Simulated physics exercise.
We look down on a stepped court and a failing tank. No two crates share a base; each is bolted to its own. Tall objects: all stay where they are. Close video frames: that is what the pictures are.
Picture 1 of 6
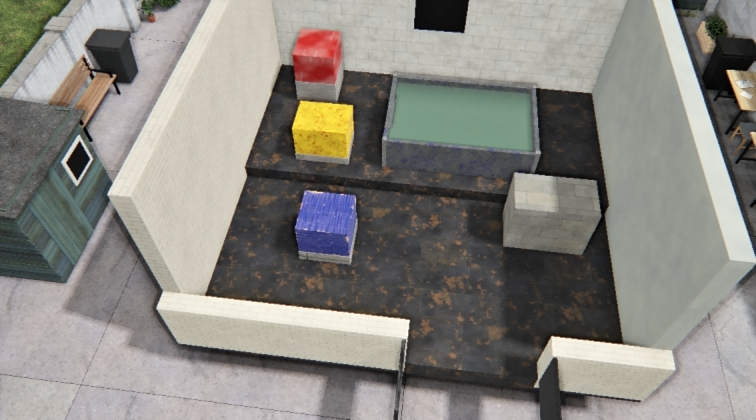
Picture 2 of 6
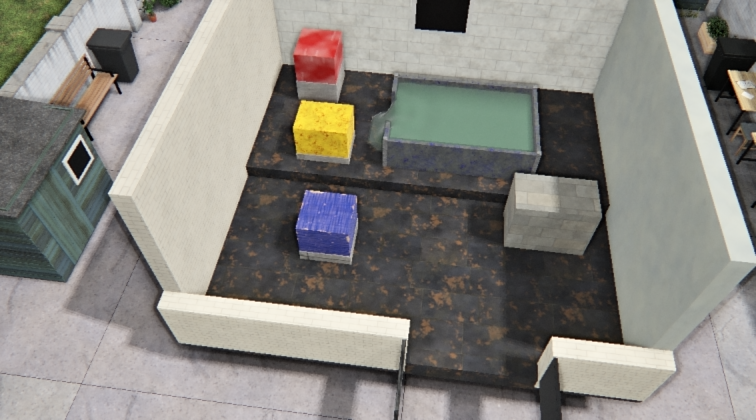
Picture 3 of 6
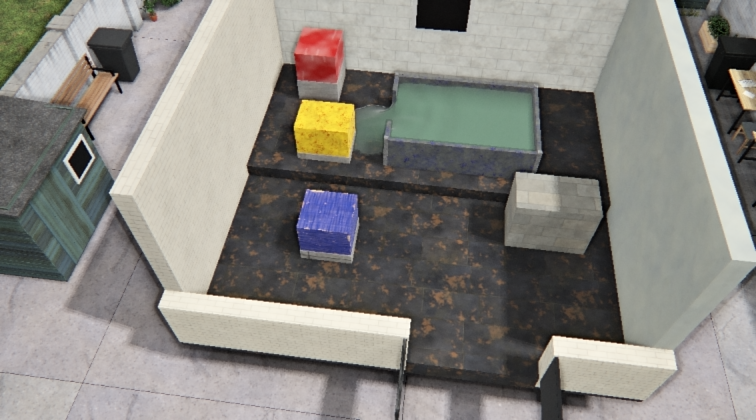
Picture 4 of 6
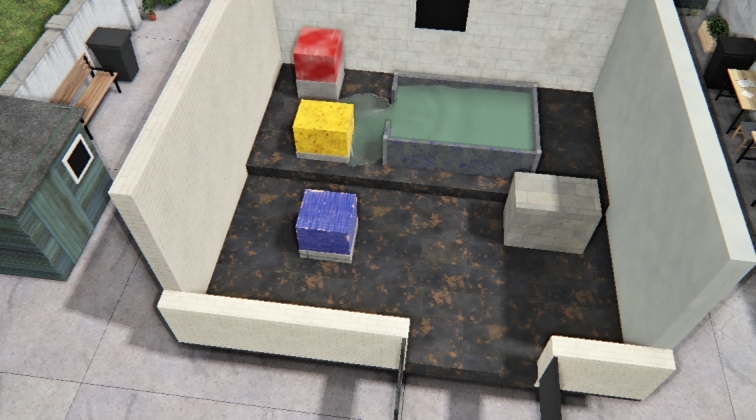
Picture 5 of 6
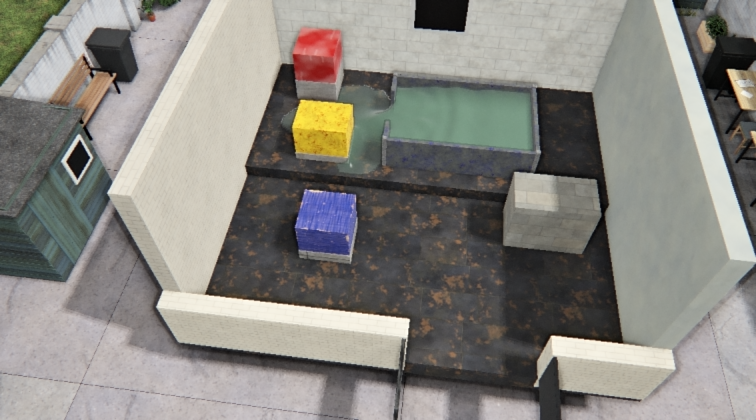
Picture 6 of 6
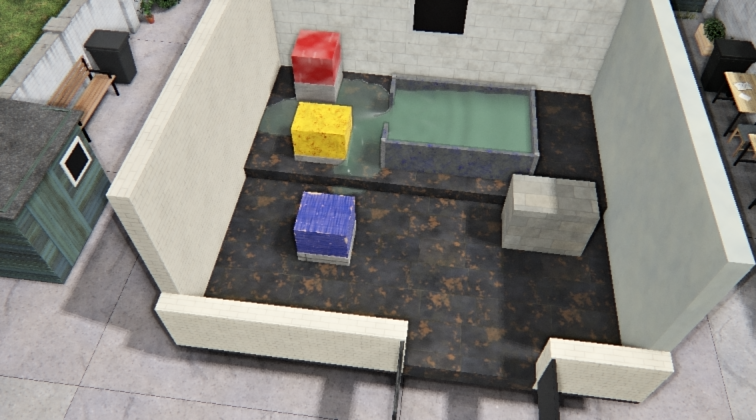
Greenish water broke out through the left end of a low open tank and ran across the dark upper step, spreading around the yellow crate and past the red one, while the crates stayed still.
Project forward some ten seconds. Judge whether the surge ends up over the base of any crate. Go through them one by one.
The yellow crate gets wet. The blue crate keeps dry. The red crate keeps dry.
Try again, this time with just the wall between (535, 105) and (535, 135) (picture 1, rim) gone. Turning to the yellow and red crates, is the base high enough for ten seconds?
My take: The yellow one stays clear, while the red one stays clear.
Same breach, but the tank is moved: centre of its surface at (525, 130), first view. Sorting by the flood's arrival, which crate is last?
Last: The crate marked blue.
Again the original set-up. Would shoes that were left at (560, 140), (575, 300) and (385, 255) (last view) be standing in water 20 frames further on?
Status by point, in sequence: Unwetted; unwetted; waterlogged.
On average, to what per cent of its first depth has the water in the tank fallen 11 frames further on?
It works out to roughly 64 percent.
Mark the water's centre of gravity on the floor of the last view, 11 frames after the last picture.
Around pixel (406, 137) of the last picture.
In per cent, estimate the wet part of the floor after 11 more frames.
Around 35 in a hundred.
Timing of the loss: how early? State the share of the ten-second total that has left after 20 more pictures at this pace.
Close to 10 per cent, I'd say.
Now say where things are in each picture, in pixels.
In the first frame, the open tank at (462, 116) is whole and still.
In the second frame, water pours out at (392, 124) and has run to (385, 115).
In the third frame, the front is at a hidden place, out from the gap at (393, 125).
In the fourth frame, water pours out at (392, 124) and has run to a hidden place.
In the fifth frame, the front is at (292, 117), out from the gap at (391, 124).
In the sixth frame, the front is at (264, 114), out from the gap at (390, 126).
A moment on, water covers 20 % of the floor; the yellow crate water round its plinth, the blue crate water round its plinth, the red crate water round its plinth.
Next, water covers 35 % of the floor; the yellow crate water round its plinth, the blue crate water round its plinth, the red crate water round its plinth.
Then, water covers 60 % of the floor; the yellow crate water round its plinth, the blue crate water round its plinth, the red crate water round its plinth.
Later, water covers 80 % of the floor; the yellow crate water round its plinth, the blue crate water round its plinth, the red crate water round its plinth.
In the end, water covers 95 % of the floor; the yellow crate was topped, the blue crate stayed above the water, the red crate stayed above the water.
